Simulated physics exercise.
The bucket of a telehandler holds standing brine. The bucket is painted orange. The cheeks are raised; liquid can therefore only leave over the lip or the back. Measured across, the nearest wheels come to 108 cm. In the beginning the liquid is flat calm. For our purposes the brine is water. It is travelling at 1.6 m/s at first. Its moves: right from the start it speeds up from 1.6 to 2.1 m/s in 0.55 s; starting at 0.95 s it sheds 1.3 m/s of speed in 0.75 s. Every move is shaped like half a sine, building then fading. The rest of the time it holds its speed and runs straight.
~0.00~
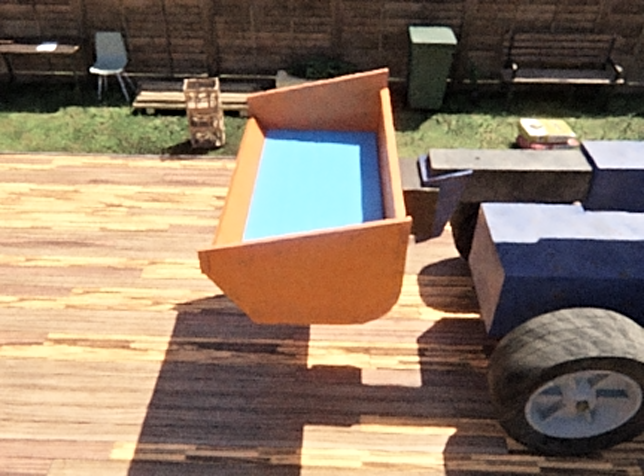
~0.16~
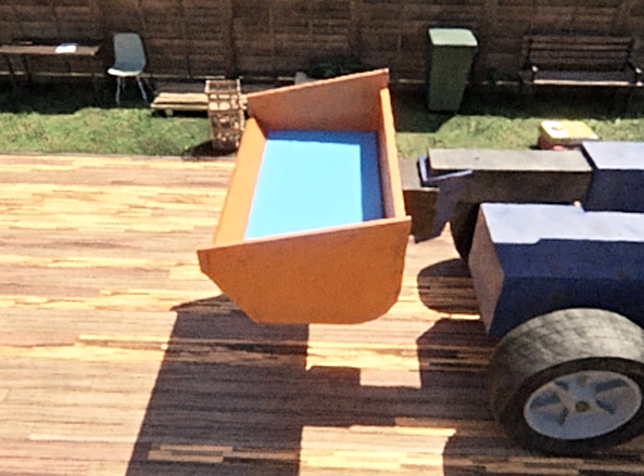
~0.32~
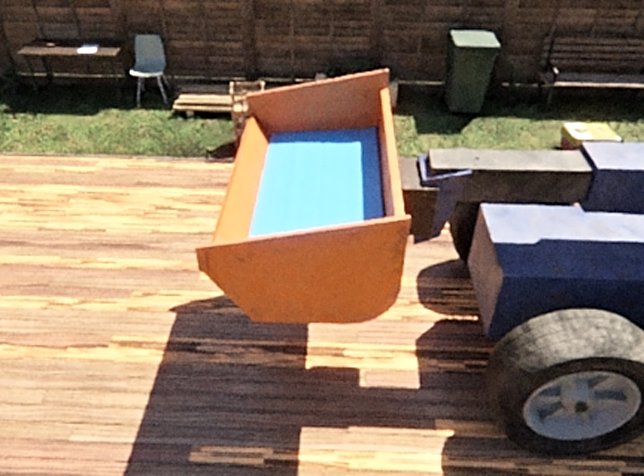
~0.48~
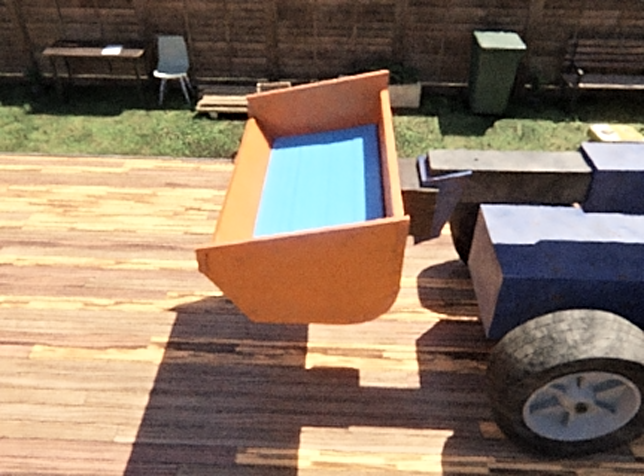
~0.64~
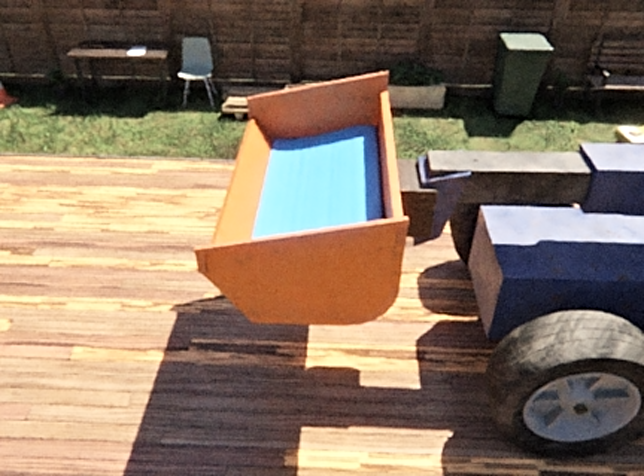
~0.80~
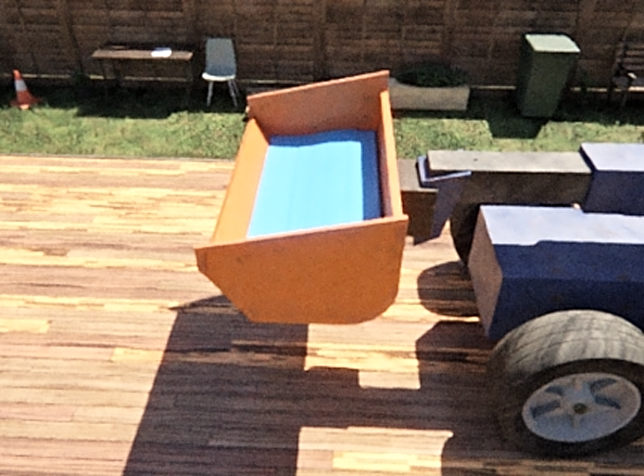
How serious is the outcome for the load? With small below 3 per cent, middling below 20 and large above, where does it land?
It lands in middling.
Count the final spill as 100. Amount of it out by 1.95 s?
I'd say some 60 percent by then.
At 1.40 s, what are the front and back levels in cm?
Roughly 28 cm in front and 8 cm behind.
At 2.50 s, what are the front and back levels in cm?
At that moment it stands around 10 cm in front and around 28 cm behind.
By 1.40 s the surface stands 8 cm at the back and 29 cm at the front; 2 per cent has gone, over the front.
By 1.95 s the surface stands 19 cm at the back and 23 cm at the front; 6 per cent has gone, over the front.
By 2.50 s the surface stands 27 cm at the back and 10 cm at the front; 6 per cent has gone, over the front.
By 4.59 s 11 per cent has gone, over the front, 37 of 323 litres.
